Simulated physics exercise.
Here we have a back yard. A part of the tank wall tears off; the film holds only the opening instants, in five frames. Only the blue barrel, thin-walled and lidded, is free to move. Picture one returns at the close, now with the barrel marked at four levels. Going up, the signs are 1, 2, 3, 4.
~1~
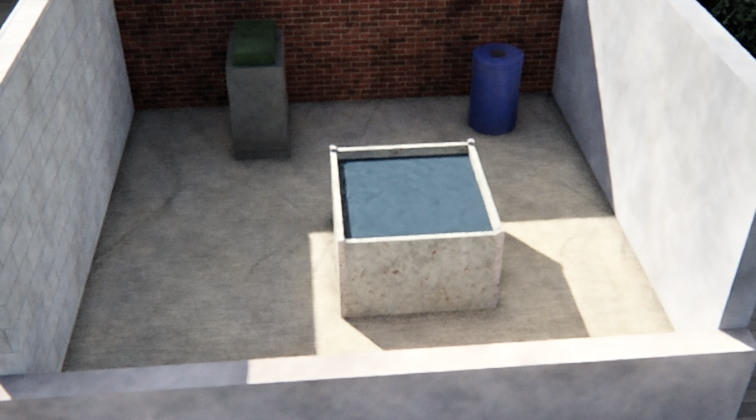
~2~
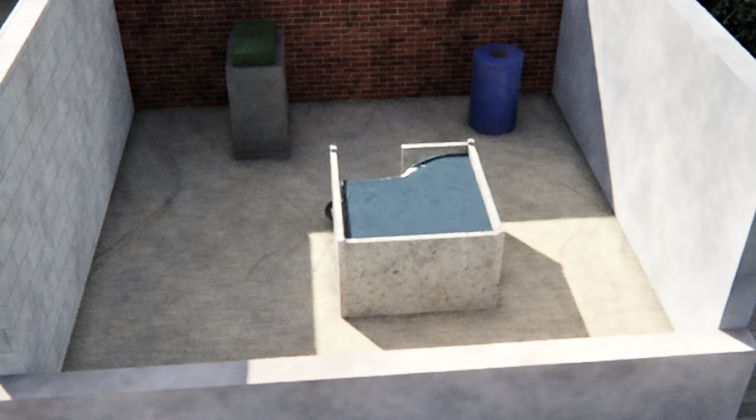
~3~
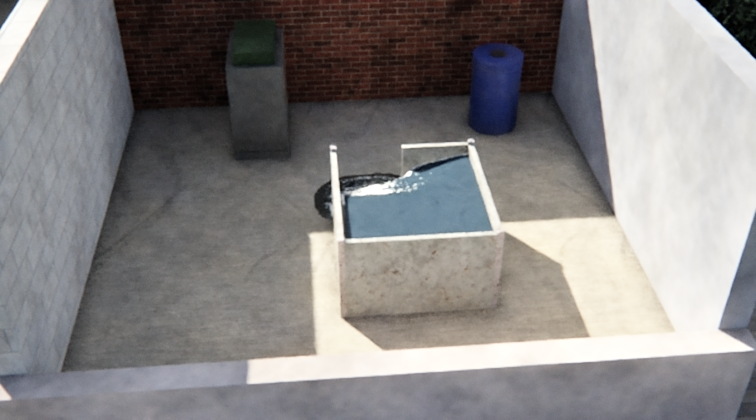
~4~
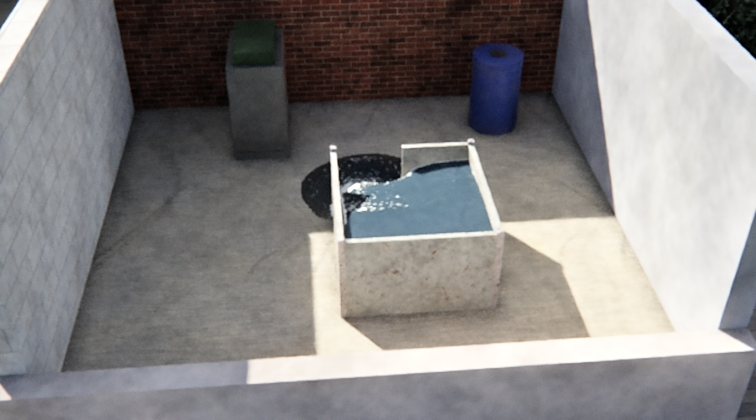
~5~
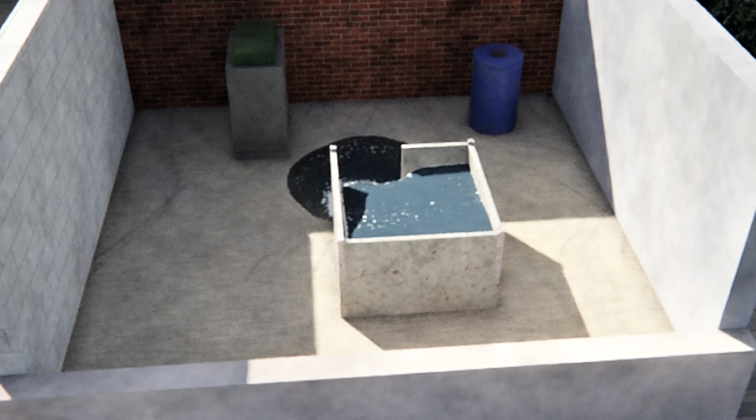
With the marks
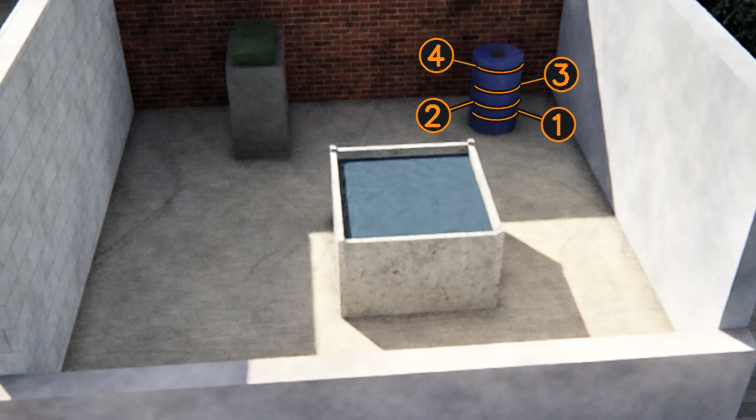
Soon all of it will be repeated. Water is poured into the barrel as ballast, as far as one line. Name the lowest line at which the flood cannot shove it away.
Line 1 just does it.
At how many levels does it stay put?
All of the four.
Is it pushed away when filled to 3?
No, not at all.
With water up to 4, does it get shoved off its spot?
No.
On the marked copy, 1 at (498, 119); 2 at (499, 108); 3 at (501, 92); 4 at (503, 72); from the bottom up 1, 2, 3, 4.
If 1 is chosen, it does not move.
If 2 is chosen, it does not move.
If 3 is chosen, it does not move.
If 4 is chosen, it does not move.
